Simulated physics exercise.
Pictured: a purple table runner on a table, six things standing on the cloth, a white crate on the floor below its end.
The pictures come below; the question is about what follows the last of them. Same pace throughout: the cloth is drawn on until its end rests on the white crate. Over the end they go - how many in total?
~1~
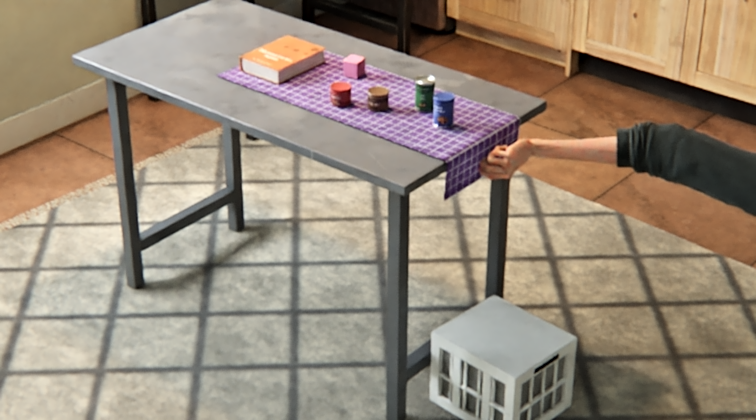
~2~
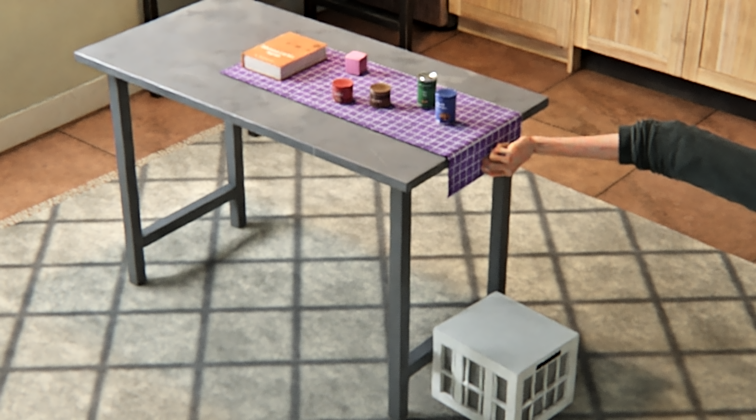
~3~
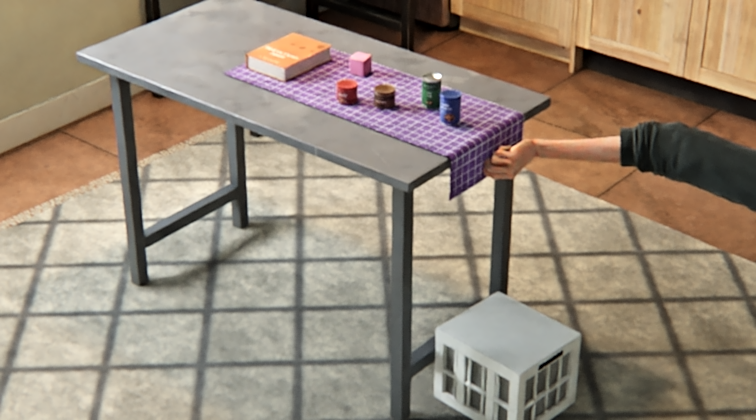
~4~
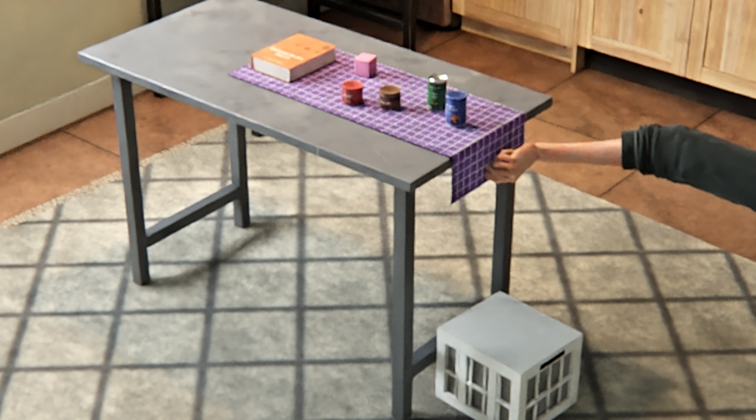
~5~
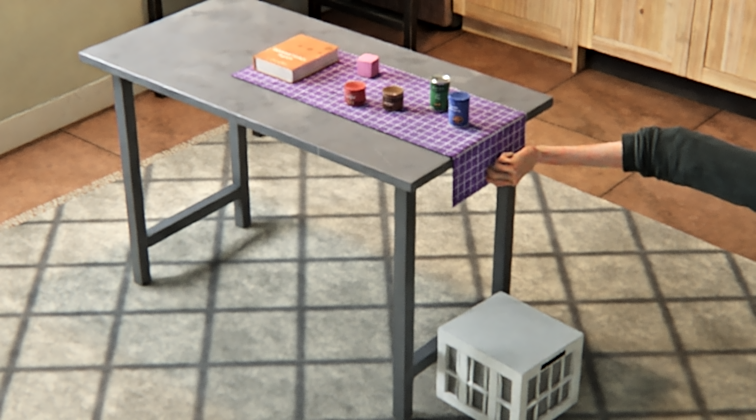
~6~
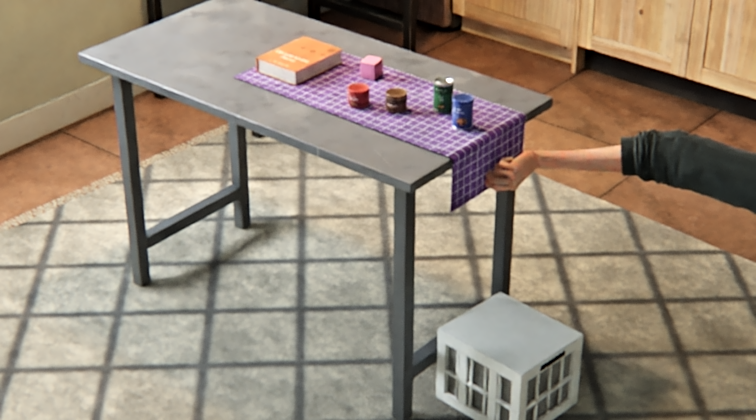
The number that drops will be four.
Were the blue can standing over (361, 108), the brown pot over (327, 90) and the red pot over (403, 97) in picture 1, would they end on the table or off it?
Blue can: Off. Brown pot: Still up. Red pot: Off.
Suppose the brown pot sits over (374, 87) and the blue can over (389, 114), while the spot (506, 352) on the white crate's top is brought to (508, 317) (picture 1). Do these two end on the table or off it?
In the end the brown pot is still on top and the blue can is no longer on top.
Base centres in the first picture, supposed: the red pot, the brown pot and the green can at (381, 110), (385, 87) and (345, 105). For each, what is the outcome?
In the end the red pot is no longer up there, the brown pot is no longer up there and the green can is no longer up there.
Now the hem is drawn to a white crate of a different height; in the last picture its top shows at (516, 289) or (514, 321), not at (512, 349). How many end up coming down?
Counts: 2 / 3.
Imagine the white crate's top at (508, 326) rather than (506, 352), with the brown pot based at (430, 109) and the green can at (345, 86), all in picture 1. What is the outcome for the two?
The brown pot drops off, the green can stays on.
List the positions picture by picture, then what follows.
The first frame shows hem (445, 201); blue can (444, 96); green can (425, 80); brown pot (378, 91); red pot (341, 86); pink cube (354, 59); top of the crate (506, 352).
The second frame shows hem (448, 199); blue can (447, 93).
The third frame shows hem (449, 201); green can (432, 77).
The fourth frame shows hem (451, 205); brown pot (390, 89); top of the crate (512, 349).
The fifth frame shows hem (452, 208); red pot (355, 85).
The sixth frame shows hem (450, 212); blue can (463, 97); green can (444, 81); brown pot (396, 92); red pot (358, 87); pink cube (372, 60).
A little later, hem near (488, 221); blue can gone.
Next, hem near (488, 273); blue can and green can gone.
Later still, hem on the crate; blue can, green can, brown pot and red pot gone.
When it is over, hem on the crate; blue can, green can, brown pot and red pot gone. The answer is four.
